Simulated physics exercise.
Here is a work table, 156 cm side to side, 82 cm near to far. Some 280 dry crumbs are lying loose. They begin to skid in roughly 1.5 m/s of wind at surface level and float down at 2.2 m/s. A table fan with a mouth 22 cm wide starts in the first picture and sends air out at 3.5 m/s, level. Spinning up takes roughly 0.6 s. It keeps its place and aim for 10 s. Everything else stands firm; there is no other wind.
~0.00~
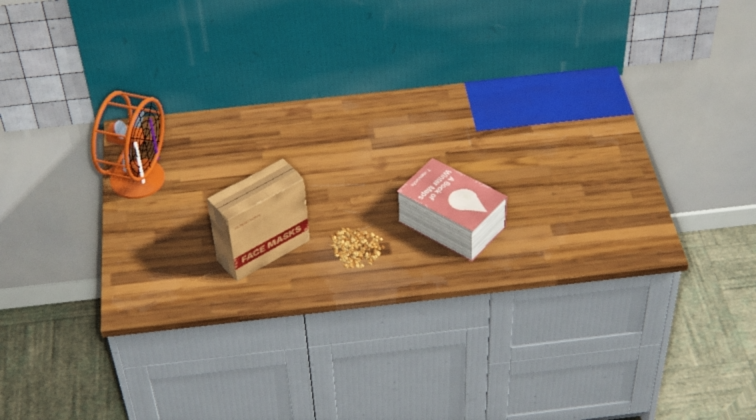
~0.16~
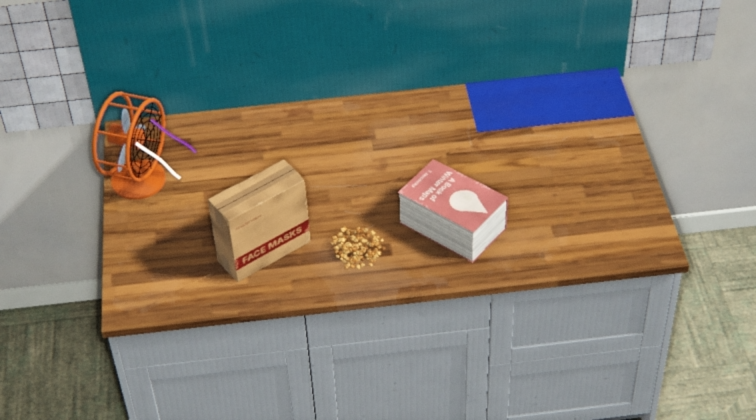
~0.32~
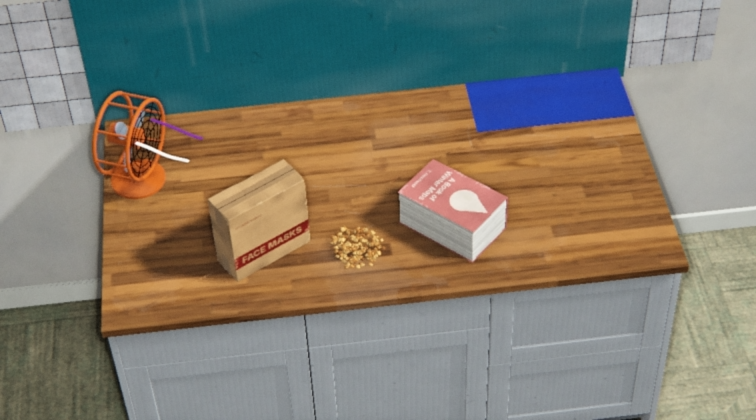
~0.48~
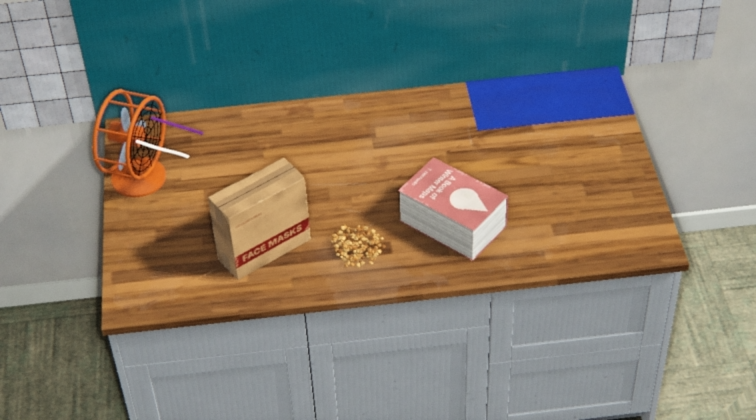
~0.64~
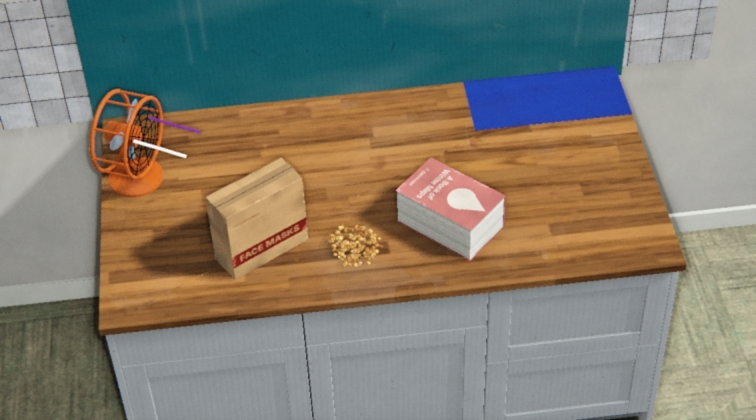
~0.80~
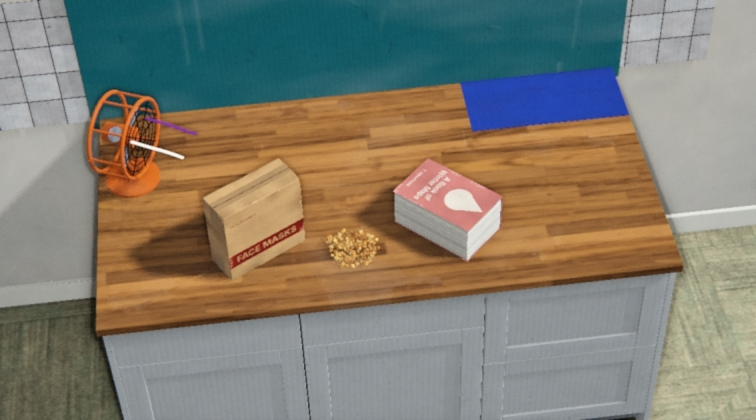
An orange table fan at the back left of a striped wooden work table, seen from above at an angle, starts up, and its purple and white ribbons stream out to the right. A brown face-mask box, loose golden crumbs and a thick red-and-white book sit mid-table, with a blue mat behind at right. The crumbs barely stir, while the camera drifts very slightly.
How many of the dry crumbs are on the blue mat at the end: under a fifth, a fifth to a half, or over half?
Of the dry crumbs, not even a fifth end on the blue mat.
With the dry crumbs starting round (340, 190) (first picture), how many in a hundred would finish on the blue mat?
In that case some 80 per cent.
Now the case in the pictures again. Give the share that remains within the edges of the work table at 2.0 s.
Near 80 %.
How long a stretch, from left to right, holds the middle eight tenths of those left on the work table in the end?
Roughly 10 cm.
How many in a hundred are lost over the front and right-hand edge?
About 30 % front, 0 % right-hand.
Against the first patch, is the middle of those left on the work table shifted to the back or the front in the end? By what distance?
To the front, by about 5 cm.
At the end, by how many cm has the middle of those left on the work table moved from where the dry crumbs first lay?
Roughly 5 cm.
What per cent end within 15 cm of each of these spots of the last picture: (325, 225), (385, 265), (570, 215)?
In turn about 40 %, 70 %, 0 %.
After 2.0 s, 26 % are on the move or not yet settled, 0 % are on the blue mat; the middle of those still in play is near (351, 255).
After 3.2 s, 24 % are on the move or not yet settled, 0 % are on the blue mat; the middle of those still in play is near (351, 255).
After 5.5 s, 22 % are on the move or not yet settled, 0 % are on the blue mat; the middle of those still in play is near (351, 255).
After 10.0 s, at the end, 0 % are on the blue mat; the middle of those still in play is near (351, 255).
